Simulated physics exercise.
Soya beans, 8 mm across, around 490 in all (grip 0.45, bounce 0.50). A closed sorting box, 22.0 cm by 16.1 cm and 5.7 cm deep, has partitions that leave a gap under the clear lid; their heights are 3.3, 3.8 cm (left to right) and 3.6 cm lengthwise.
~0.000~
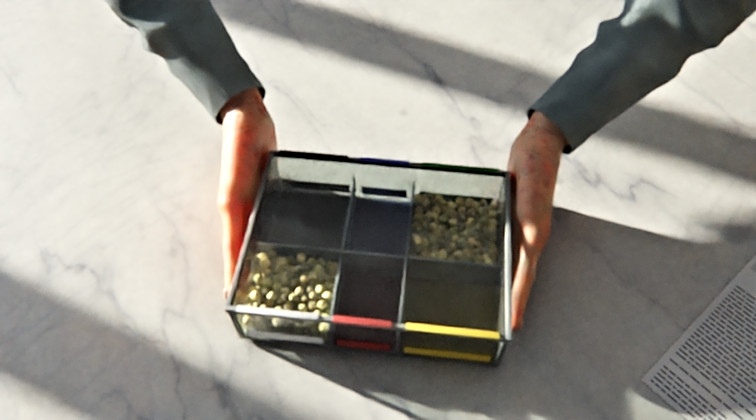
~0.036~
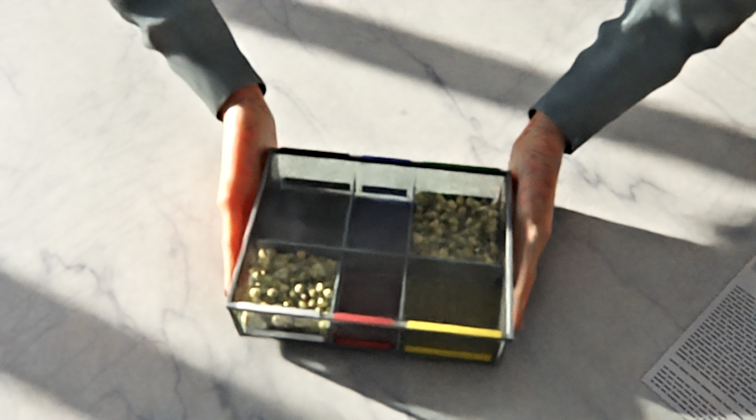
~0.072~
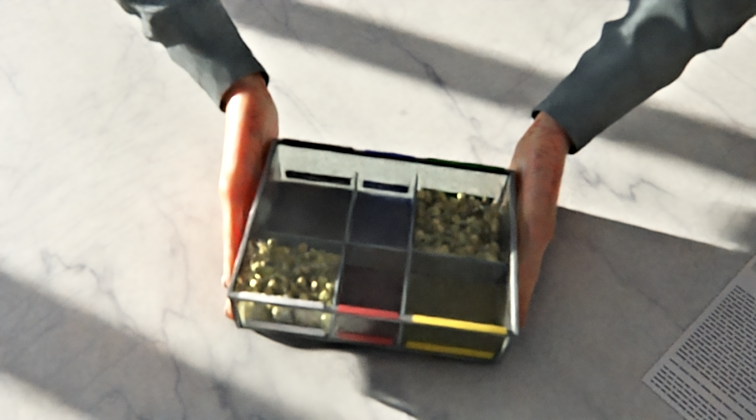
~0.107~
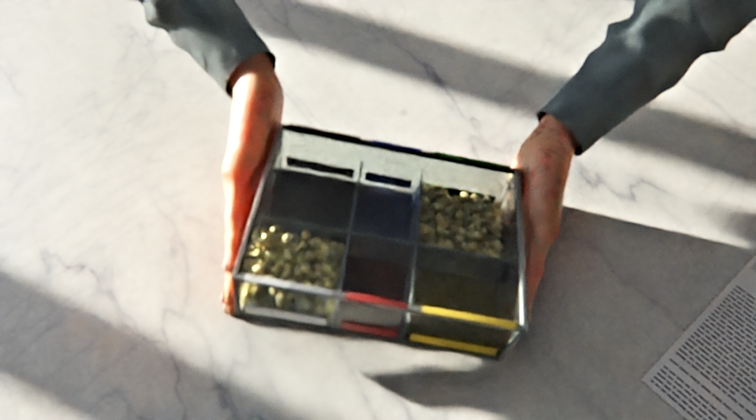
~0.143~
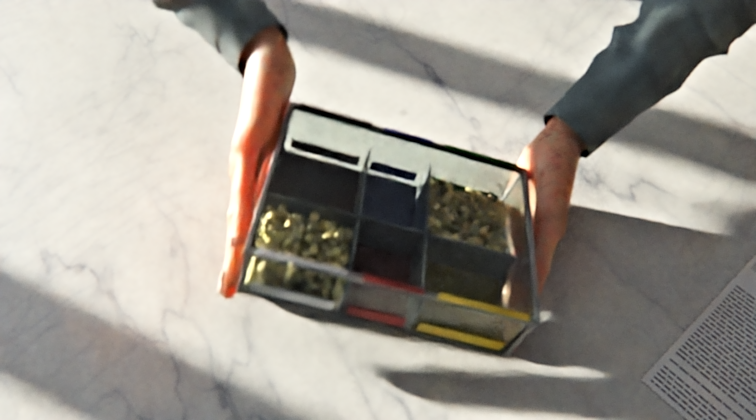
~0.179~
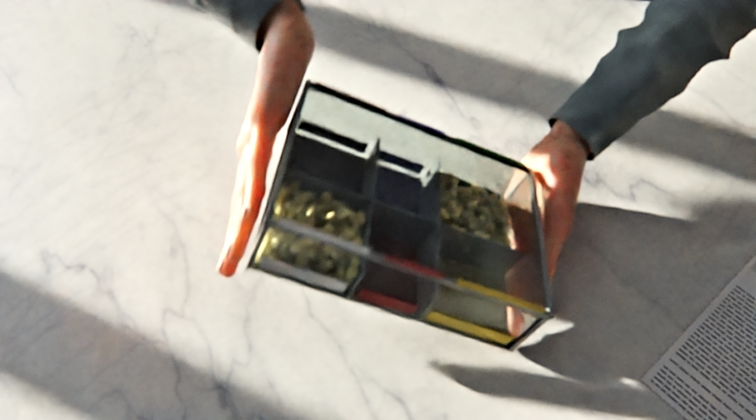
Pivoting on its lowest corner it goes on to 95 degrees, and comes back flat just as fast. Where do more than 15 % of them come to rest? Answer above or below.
Red below, blue below, green above, yellow below, white below, black below.
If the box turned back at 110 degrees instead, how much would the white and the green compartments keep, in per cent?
In that case white 10, green 65.
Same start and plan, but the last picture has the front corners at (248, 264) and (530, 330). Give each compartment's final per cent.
Red 5; blue 0; green 65; yellow 25; white 5; black 0.
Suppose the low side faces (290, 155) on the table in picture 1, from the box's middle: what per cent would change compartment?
About 30 per cent.
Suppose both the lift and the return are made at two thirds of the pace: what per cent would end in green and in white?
In that case green 75, white 5.
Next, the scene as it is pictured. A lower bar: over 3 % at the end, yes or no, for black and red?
Black no; red yes.
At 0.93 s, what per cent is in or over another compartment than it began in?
About 40 per cent.
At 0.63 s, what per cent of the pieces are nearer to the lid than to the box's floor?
Roughly 60 per cent.
Then, at 0.63 s, tilt 94 degrees; red 10 %, green 55 %, yellow 5 %, white 30 %.
Then, at 0.93 s, tilt 39 degrees; red 10 %, blue 5 %, green 70 %, yellow 10 %, white 10 %.
After 1.33 s, tilt 0 degrees; red 10 %, blue 5 %, green 70 %, yellow 10 %, white 10 %.
In the end, at 1.9 s, red 10 %, blue 5 %, green 70 %, yellow 10 %, white 10 %, black 0 %.
